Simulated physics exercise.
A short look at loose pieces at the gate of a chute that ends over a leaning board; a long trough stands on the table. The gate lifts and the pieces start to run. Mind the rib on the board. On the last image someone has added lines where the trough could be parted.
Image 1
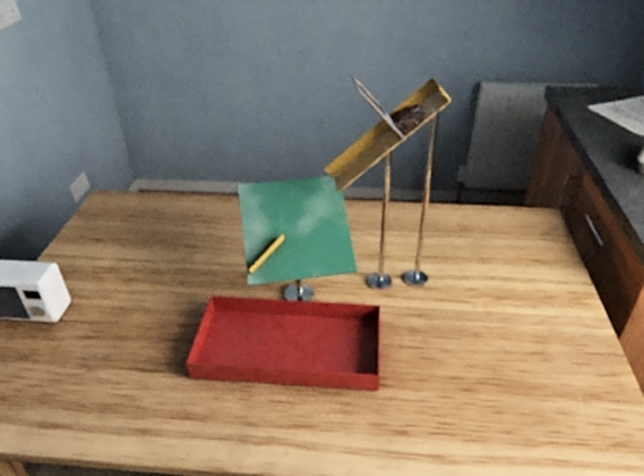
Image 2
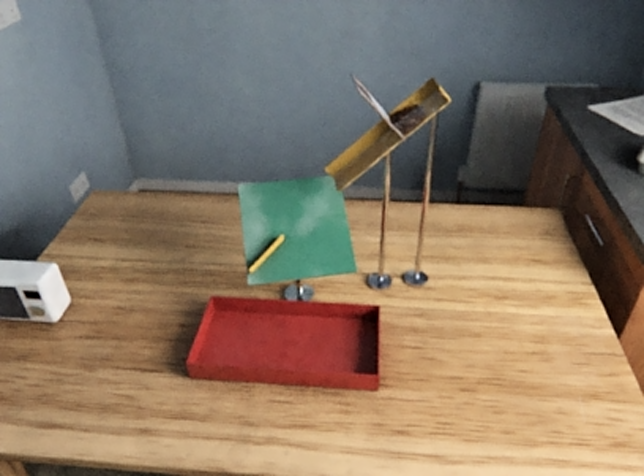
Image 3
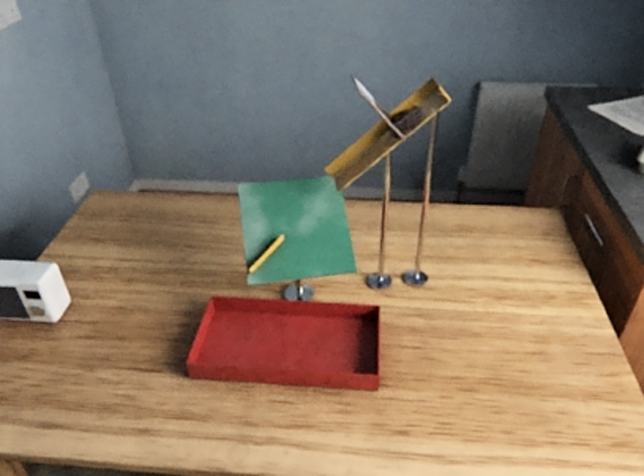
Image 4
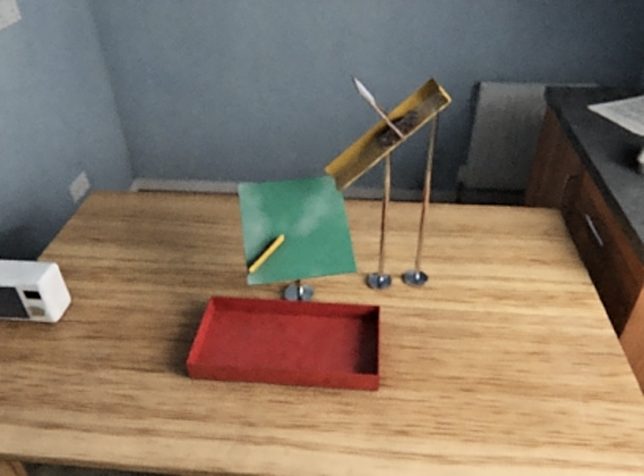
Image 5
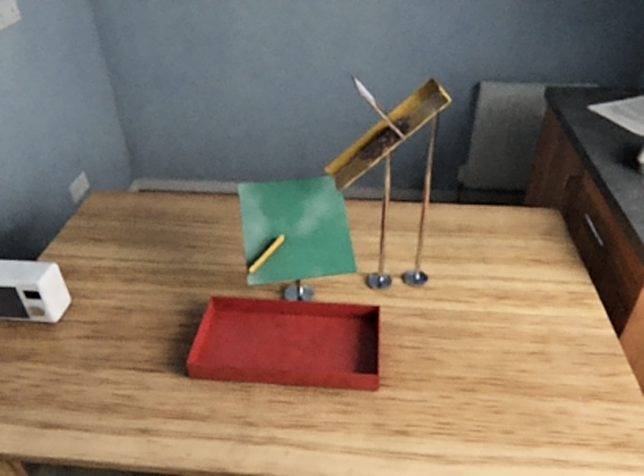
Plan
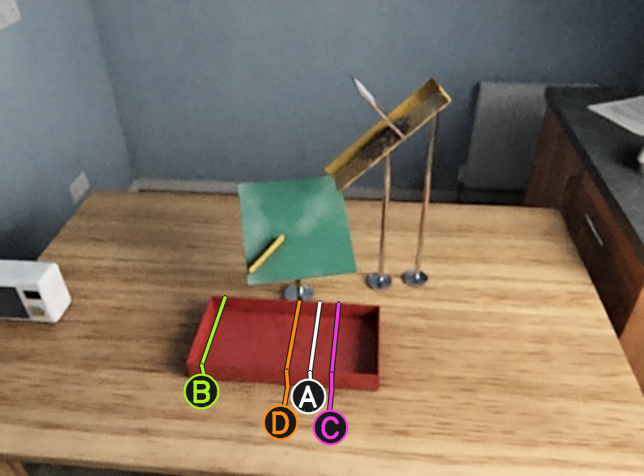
Red tray on a wooden table below a tilted green board, with small dark pieces sliding slowly down a raised yellow chute.
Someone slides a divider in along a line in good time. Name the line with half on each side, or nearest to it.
Line D does it best.
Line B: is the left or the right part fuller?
More lands on the right.
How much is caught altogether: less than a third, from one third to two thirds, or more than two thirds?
About that: More than two thirds.
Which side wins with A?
Left.
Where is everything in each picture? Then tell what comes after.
In the first picture, load behind the gate (410, 119), flat chocolate drops; lip of the chute (336, 186), sloping fairly steeply.
In the second picture, middle of the board (296, 227), tilted fairly steeply; middle of its low edge (304, 278); of its high edge (289, 180).
In the third picture, front corners of the trough (187, 363) and (379, 376), empty; front of the load (389, 129).
In the fourth picture, middle of the load (397, 132); its front (381, 144), roughly a quarter of the way to the lip; rib from (283, 235) to (250, 270).
In the fifth picture, middle of the load (386, 141); its front (362, 155), roughly half of the way to the lip.
On the marked copy, line A crosses the front rim at (310, 371); line B crosses the front rim at (202, 364); line C crosses the front rim at (331, 373); line D crosses the front rim at (286, 370).
For line A, of what is caught, almost all on the left of the divider, about a tenth on the right.
For line B, of what is caught, not one piece on the left of the divider, every piece on the right.
For line C, of what is caught, every piece on the left of the divider, not one piece on the right.
For line D, of what is caught, roughly two thirds on the left of the divider, roughly a third on the right.
